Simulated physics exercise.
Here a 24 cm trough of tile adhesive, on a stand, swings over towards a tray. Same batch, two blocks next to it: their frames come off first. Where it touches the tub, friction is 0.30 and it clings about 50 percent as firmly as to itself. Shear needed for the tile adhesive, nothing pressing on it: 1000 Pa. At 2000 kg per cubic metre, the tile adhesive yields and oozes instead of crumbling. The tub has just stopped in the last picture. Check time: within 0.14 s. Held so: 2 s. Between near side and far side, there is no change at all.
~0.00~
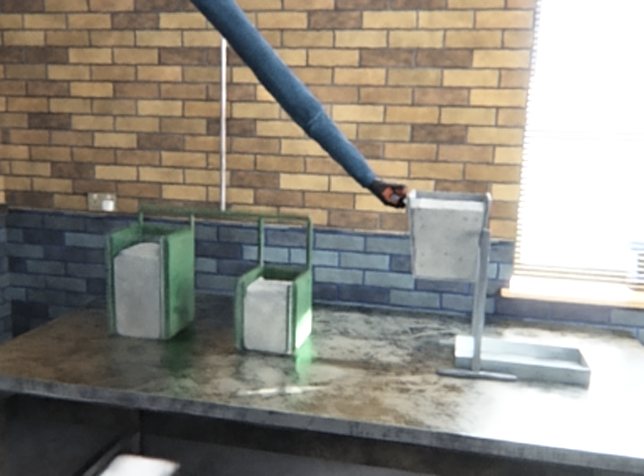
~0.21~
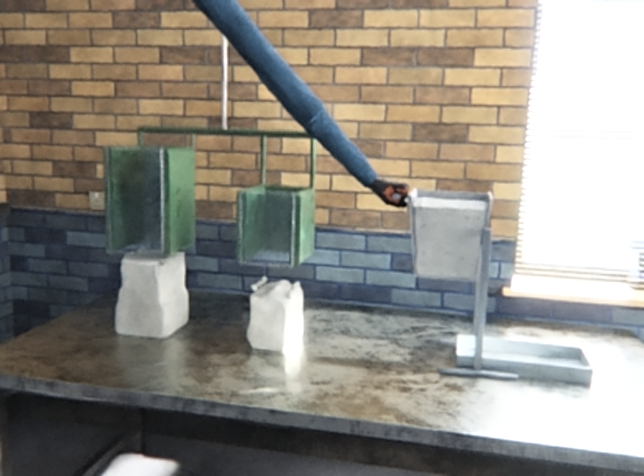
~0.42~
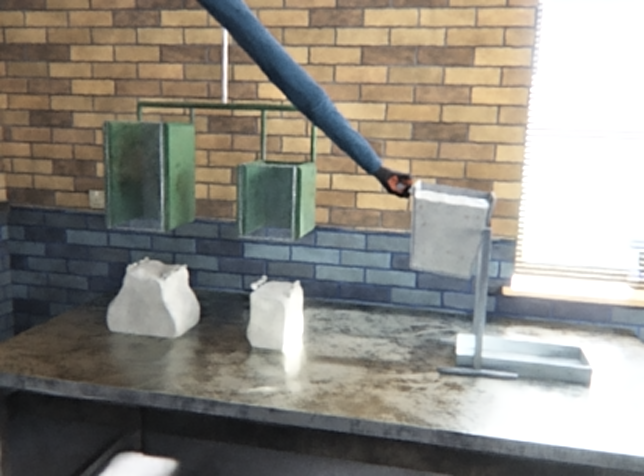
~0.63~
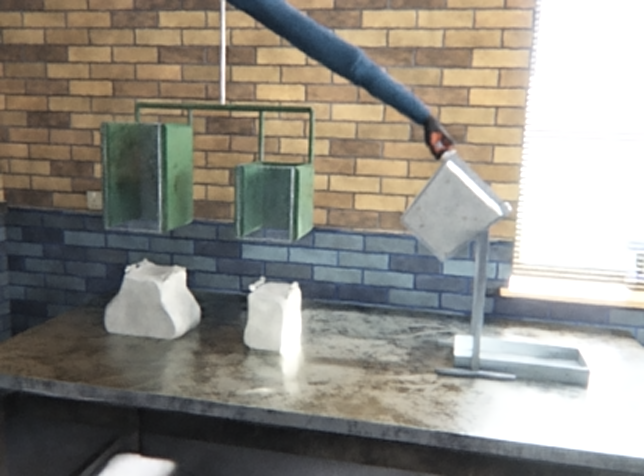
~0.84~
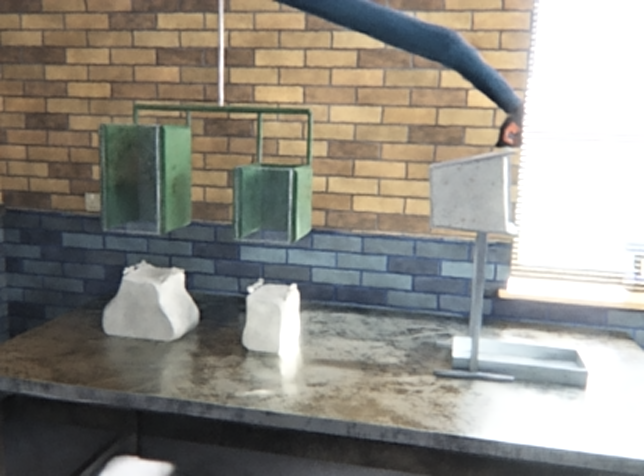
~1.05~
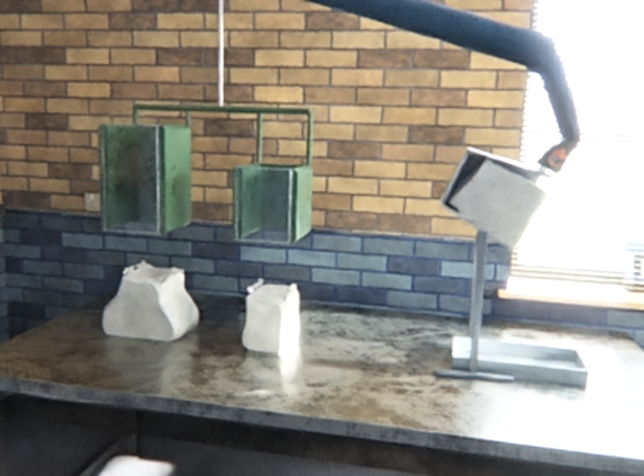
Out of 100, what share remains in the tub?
0 out of 100.
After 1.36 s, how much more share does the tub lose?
Around 0 percent of the load.
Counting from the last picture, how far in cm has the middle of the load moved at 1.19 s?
I'd estimate roughly 10 centimetres.
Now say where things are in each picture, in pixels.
The first picture shows handle-side rim at (410, 197), tilt 0 degrees; top of the tile adhesive at (471, 209); blocks stand 30 cm, 19 cm (left to right).
The second picture shows handle-side rim at (412, 196), tilt 0 degrees; top of the tile adhesive at (472, 208); blocks stand 27 cm, 19 cm (left to right).
The third picture shows handle-side rim at (416, 187), tilt 6 degrees; top of the tile adhesive at (422, 198); blocks stand 22 cm, 19 cm (left to right).
The fourth picture shows handle-side rim at (453, 155), tilt 42 degrees; top of the tile adhesive at (451, 167); blocks stand 22 cm, 19 cm (left to right).
The fifth picture shows handle-side rim at (515, 155), tilt 84 degrees; top of the tile adhesive at (503, 160); blocks stand 22 cm, 19 cm (left to right).
The sixth picture shows handle-side rim at (551, 179), tilt 113 degrees; top of the tile adhesive at (490, 162); blocks stand 22 cm, 19 cm (left to right).
After 1.19 s, the tub is at 113 degrees and holds 54 %.
After 1.36 s, the tub is at 113 degrees and holds 0 %.
After 1.53 s, the tub is at 113 degrees and holds 0 %.
After 1.70 s, the tub is at 113 degrees and holds 0 %.
After 3.05 s, at the end, the tub is at 113 degrees and holds 0 %.
